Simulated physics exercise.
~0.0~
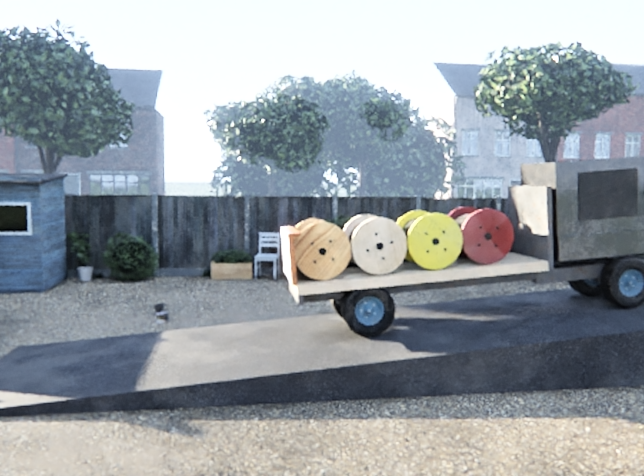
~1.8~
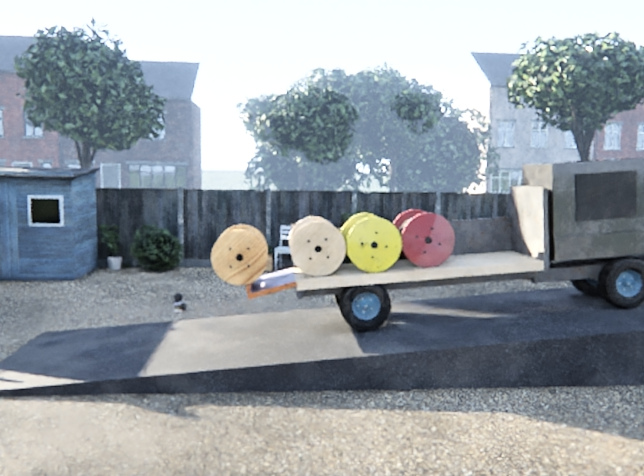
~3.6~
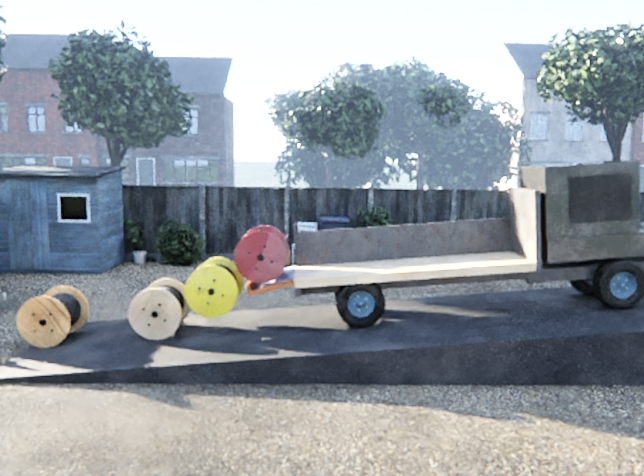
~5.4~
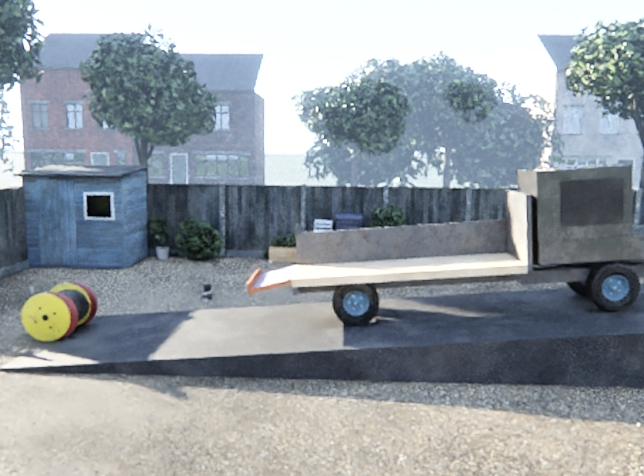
The footage shows a pick-up standing nose-up on a ramp, its tailgate lowering as four cable reels, orange, cream, yellow and red, roll left off the bed one after another. The bed ends up empty, with the yellow and red reels on the ground at left.
